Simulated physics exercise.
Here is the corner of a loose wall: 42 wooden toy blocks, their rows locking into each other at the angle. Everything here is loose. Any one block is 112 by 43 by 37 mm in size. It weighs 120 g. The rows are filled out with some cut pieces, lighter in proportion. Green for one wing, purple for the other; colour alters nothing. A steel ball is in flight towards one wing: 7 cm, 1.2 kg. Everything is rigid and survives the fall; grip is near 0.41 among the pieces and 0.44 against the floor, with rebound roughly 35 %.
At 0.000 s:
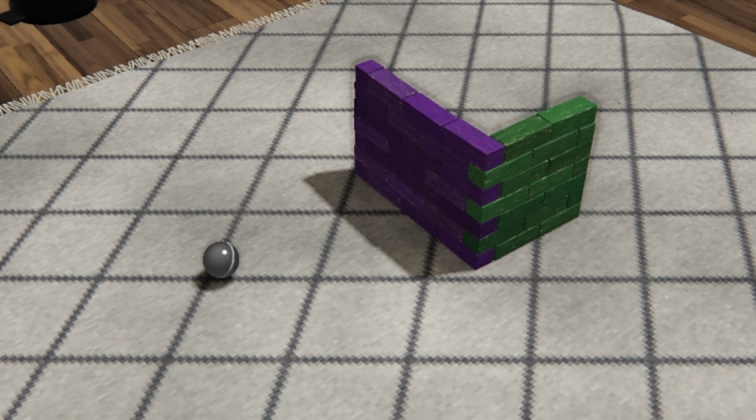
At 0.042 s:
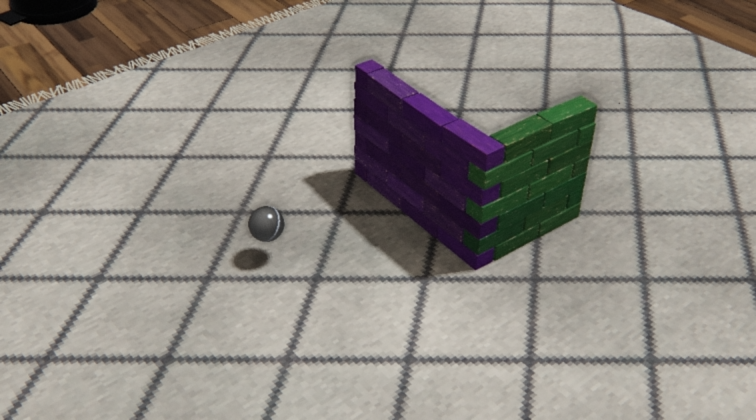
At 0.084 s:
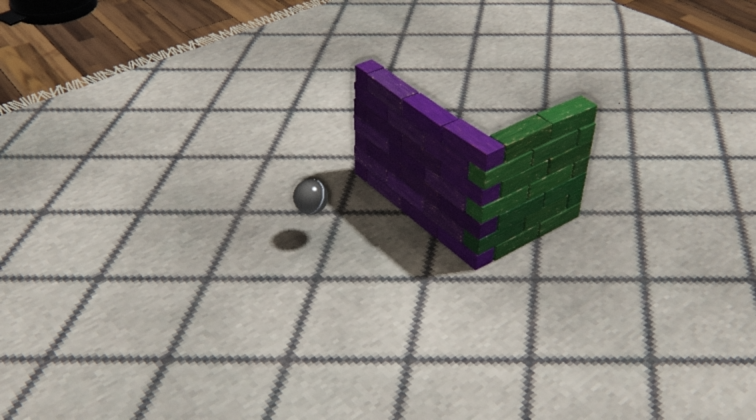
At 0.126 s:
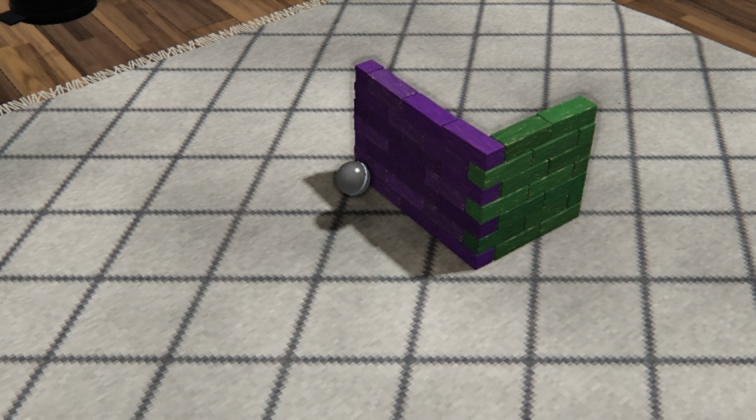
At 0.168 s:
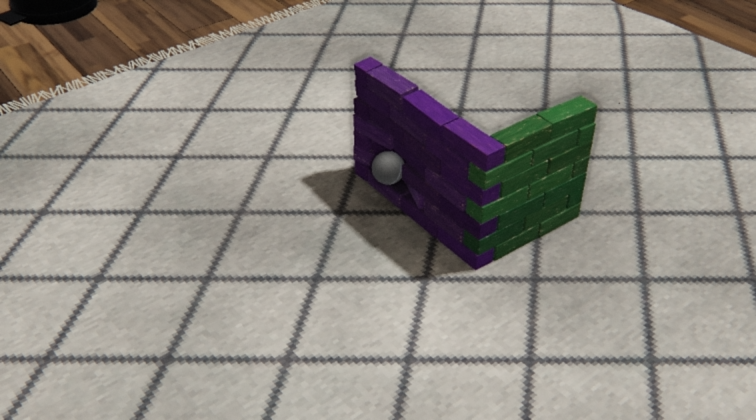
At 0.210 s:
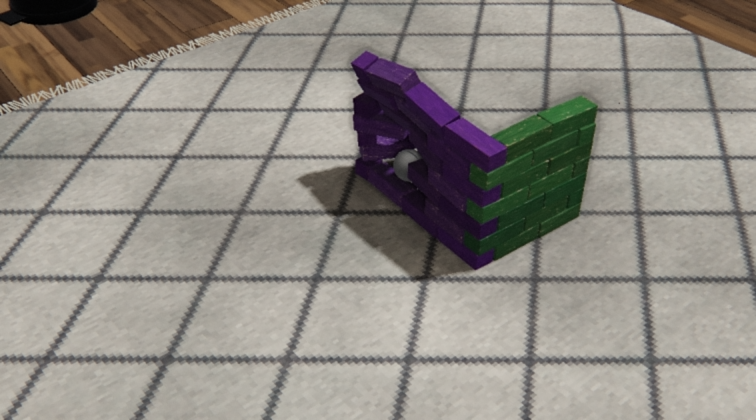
A grey ball flies into the purple wall and pushes through, shifting and tilting its blocks.
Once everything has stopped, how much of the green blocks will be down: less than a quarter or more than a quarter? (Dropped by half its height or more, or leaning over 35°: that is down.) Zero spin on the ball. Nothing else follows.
Less than a quarter.
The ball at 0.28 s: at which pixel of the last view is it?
Around (442, 160).
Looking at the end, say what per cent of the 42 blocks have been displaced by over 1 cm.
The share is 45 per cent.
By 0.28 s, ball still moving; none of the 17 green blocks down (7 of 42 in all colours); top green block unmoved; top purple block tilted 38°.
By 0.42 s, ball still moving; none of the 17 green blocks down (12 of 42 in all colours); top green block unmoved; top purple block on its side.
By 0.64 s, ball still moving; none of the 17 green blocks down (15 of 42 in all colours); top green block unmoved; top purple block tilted 35°, 21 cm lower.
When it is over (1.4 s), ball rolling away; none of the 17 green blocks down (15 of 42 in all colours); top green block unmoved; top purple block on its side. That is 0 per cent. In pixels of the last frame, middles, top green block near (521, 139), top purple block near (296, 224).
